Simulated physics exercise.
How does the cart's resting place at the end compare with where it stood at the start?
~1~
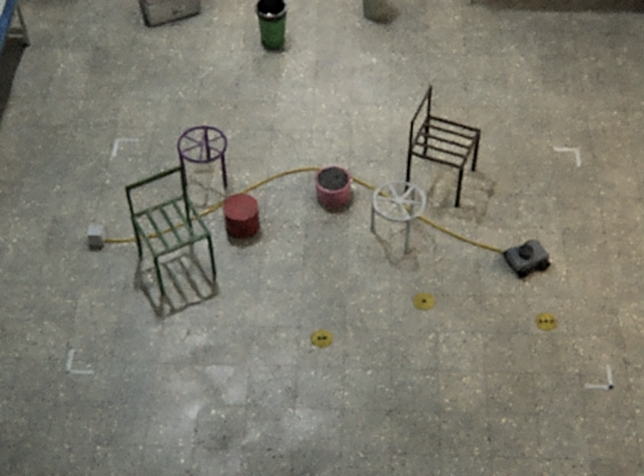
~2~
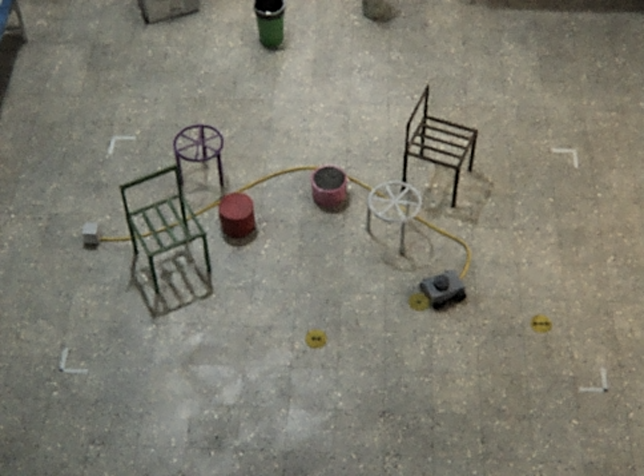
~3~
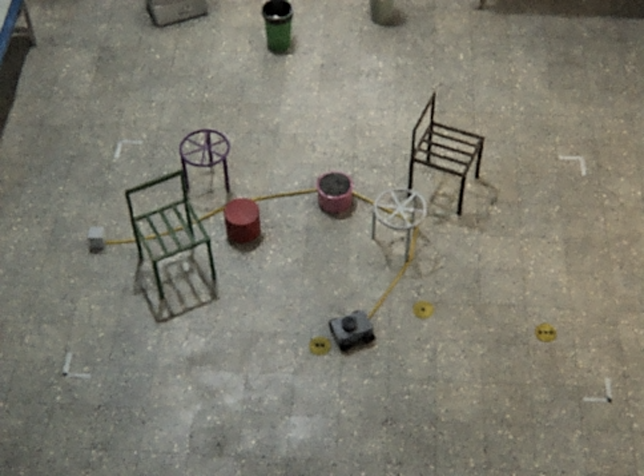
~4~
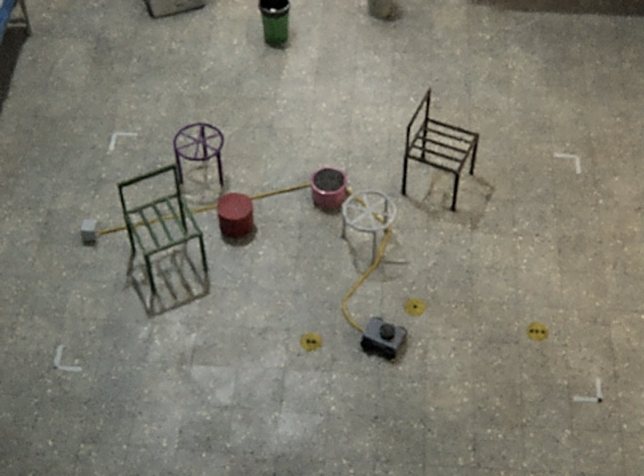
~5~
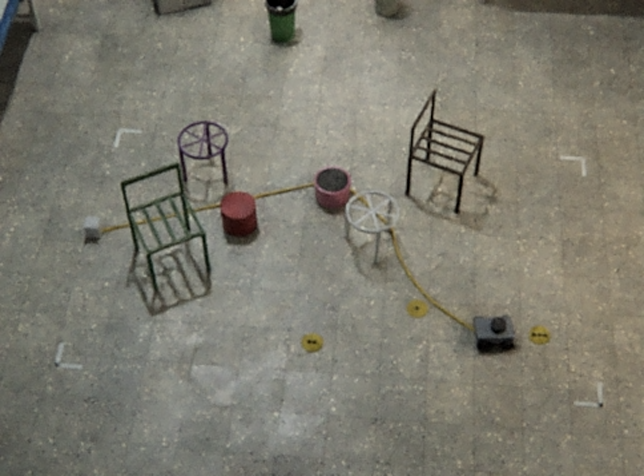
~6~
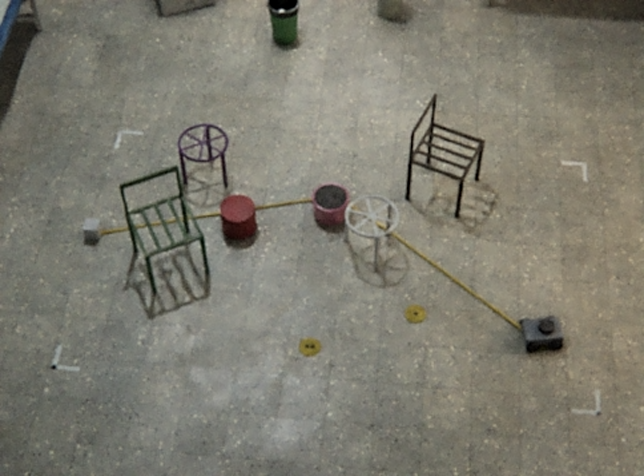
It starts at the right, above the rightmost yellow mark, and ends lower down and very slightly further right, on top of that mark.
